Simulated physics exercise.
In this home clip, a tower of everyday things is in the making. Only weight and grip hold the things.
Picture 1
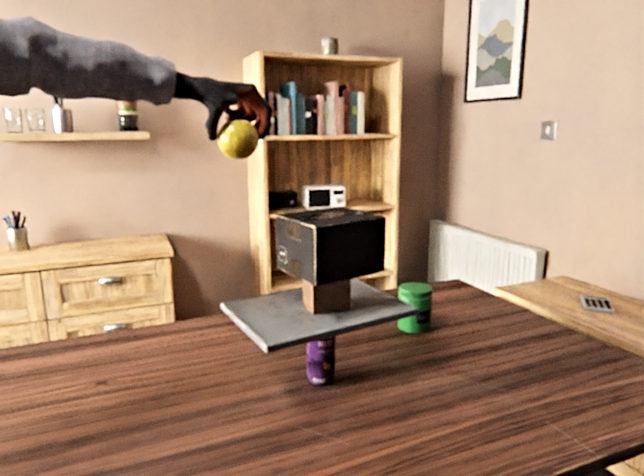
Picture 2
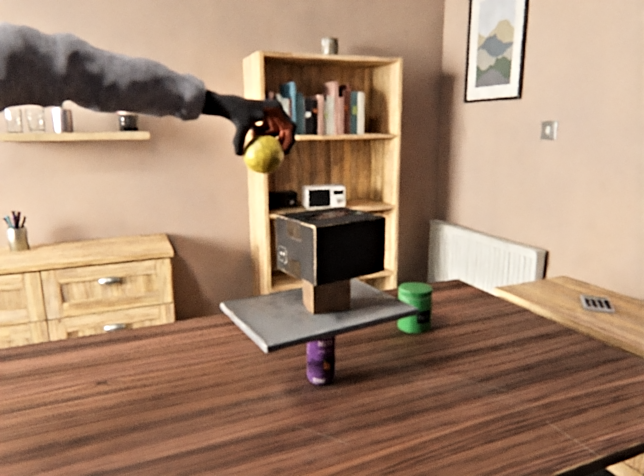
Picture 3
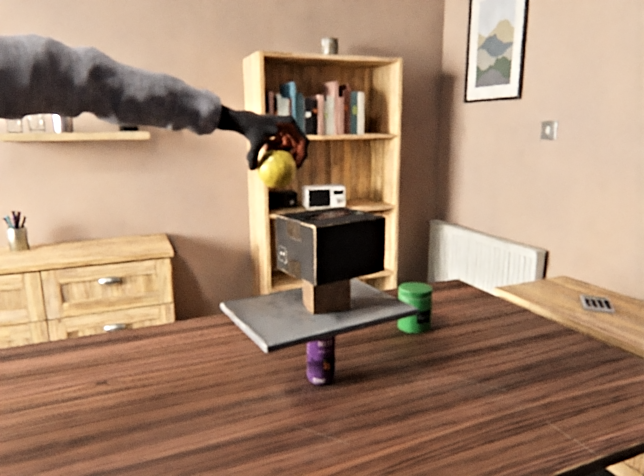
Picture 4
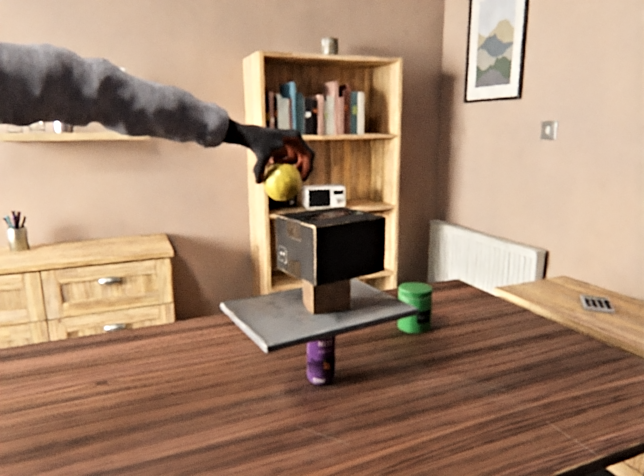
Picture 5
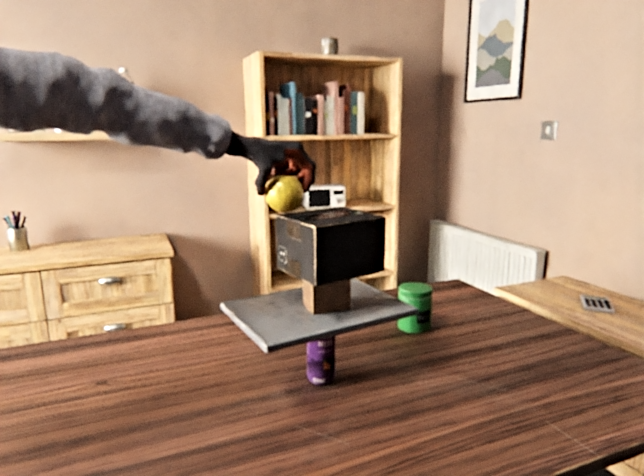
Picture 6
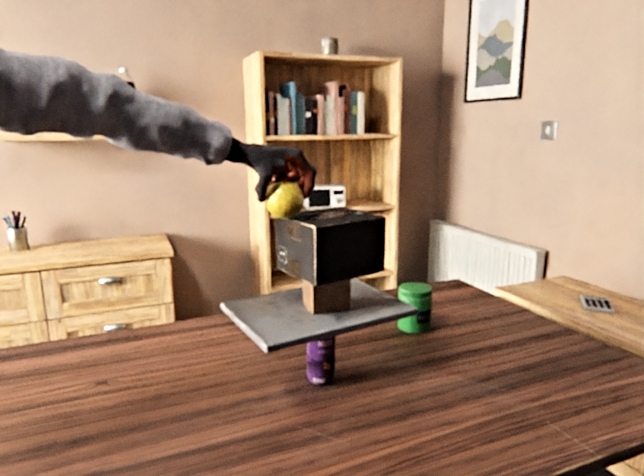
A gloved hand carries a yellow apple rightward and lowers it onto the black box.
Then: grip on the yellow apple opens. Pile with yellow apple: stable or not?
Watch - something tips or drops.
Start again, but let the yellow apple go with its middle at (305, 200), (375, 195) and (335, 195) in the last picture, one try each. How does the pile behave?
So the first time it stays intact, the second time it tips over, and the third time it stays intact.
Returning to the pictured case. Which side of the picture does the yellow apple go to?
Well, it travels over to the left.
Then, 1.20 s on from there, black box and yellow apple now fallen; brown block turned 39° from how it was put; grey tray turned 39° from how it was put.
Then, 1.60 s on from there, brown block, grey tray and purple can now fallen.
In the end, fallen, brown block, grey tray, black box, purple can and yellow apple; green jar unmoved. At the end, from the last picture's camera, yellow apple near (165, 450). The pile loses its balance.
